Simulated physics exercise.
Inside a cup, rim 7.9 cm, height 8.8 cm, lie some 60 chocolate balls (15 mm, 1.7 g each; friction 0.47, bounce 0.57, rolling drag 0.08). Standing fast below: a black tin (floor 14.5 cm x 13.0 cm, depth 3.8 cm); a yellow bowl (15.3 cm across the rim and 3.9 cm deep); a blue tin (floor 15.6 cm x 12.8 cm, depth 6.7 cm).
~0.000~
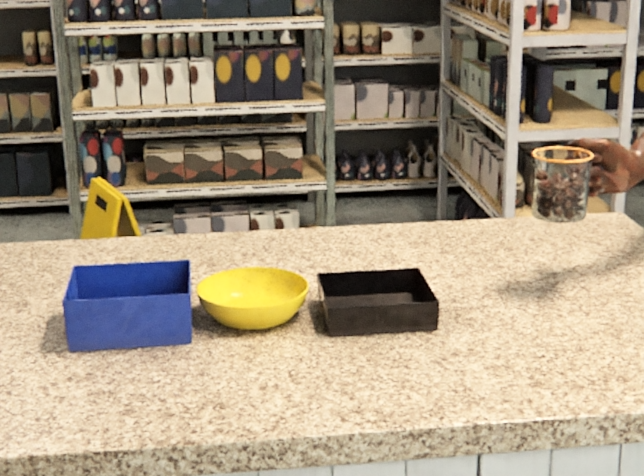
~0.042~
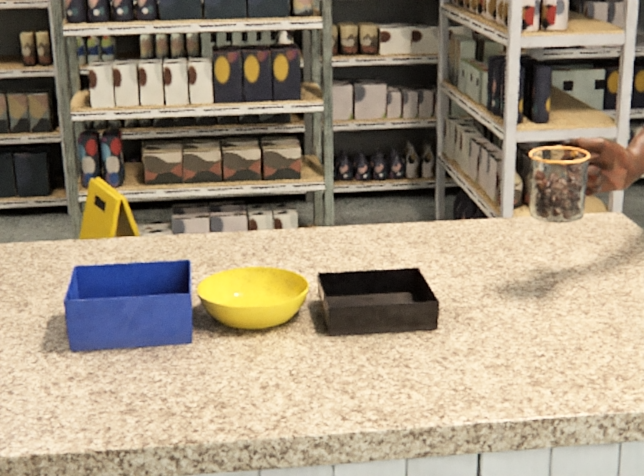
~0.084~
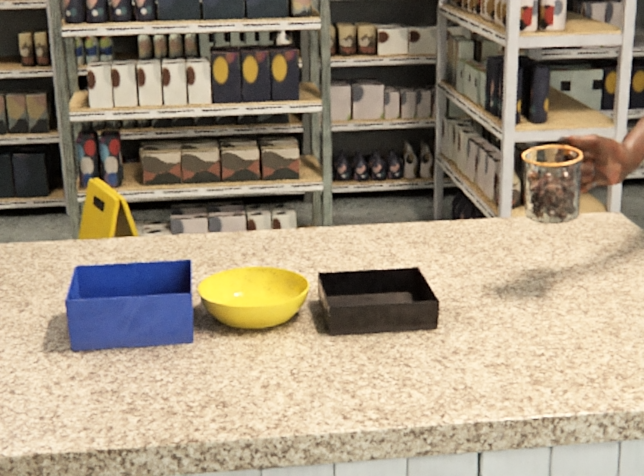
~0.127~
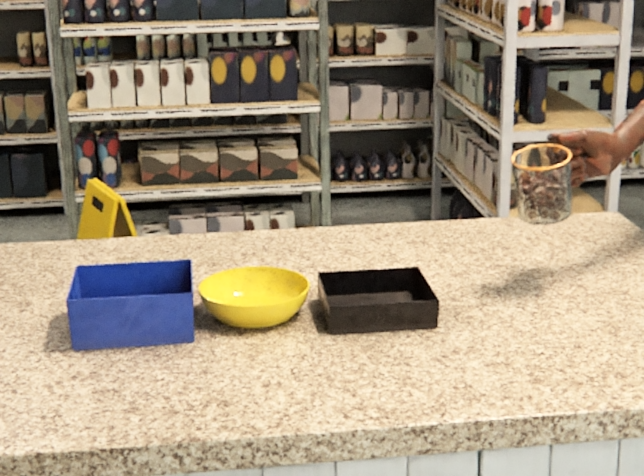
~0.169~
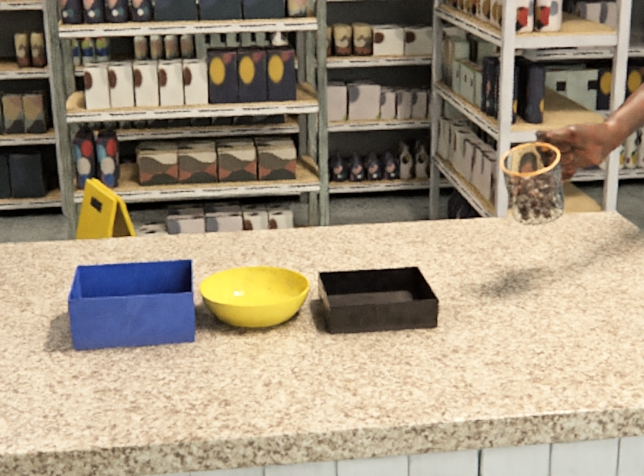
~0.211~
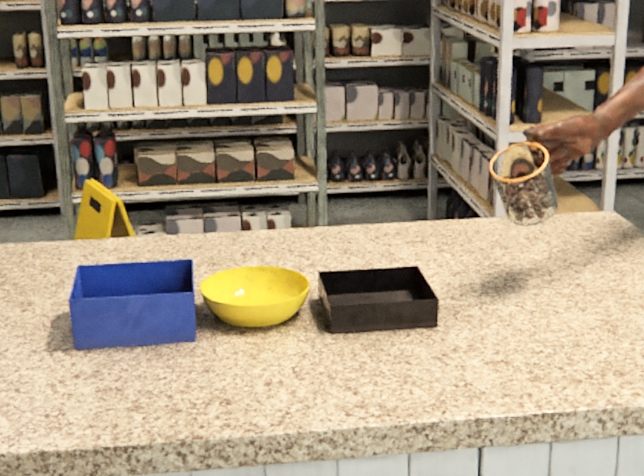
A hand held a clear cup of small dark balls above a speckled counter with a blue tin, yellow bowl and black tin, then moved it slightly left while tilting it toward the front left.
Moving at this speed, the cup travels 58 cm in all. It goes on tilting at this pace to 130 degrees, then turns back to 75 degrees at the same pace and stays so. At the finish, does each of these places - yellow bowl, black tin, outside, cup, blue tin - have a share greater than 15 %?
Yellow bowl not greater, black tin greater, outside everything not greater, cup not greater, blue tin not greater.
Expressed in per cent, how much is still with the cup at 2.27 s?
Some 0 in a hundred.
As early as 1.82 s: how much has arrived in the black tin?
Roughly 95 per cent by that time.
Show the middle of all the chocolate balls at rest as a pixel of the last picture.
About pixel (354, 308).
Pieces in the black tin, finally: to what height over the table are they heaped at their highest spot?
Height at rest: Approx. 3.0 cm.
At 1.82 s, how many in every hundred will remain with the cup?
Remaining share: Approx. 0 %.
After 0.83 s, tilt 130 degrees; black tin 40 %, cup 40 %, in the air 15 %; middle of all pieces near (389, 247).
Then, at 1.34 s, tilt 75 degrees; black tin 95 %, outside 5 %; middle of all pieces near (353, 307).
Then, at 1.82 s, tilt 75 degrees; black tin 95 %, outside 5 %; middle of all pieces near (351, 309).
After 2.27 s, tilt 75 degrees; black tin 95 %, outside 5 %; middle of all pieces near (355, 306).
At rest (2.5 s), yellow bowl 0 %, black tin 95 %, outside 5 %, cup 0 %, blue tin 0 %.
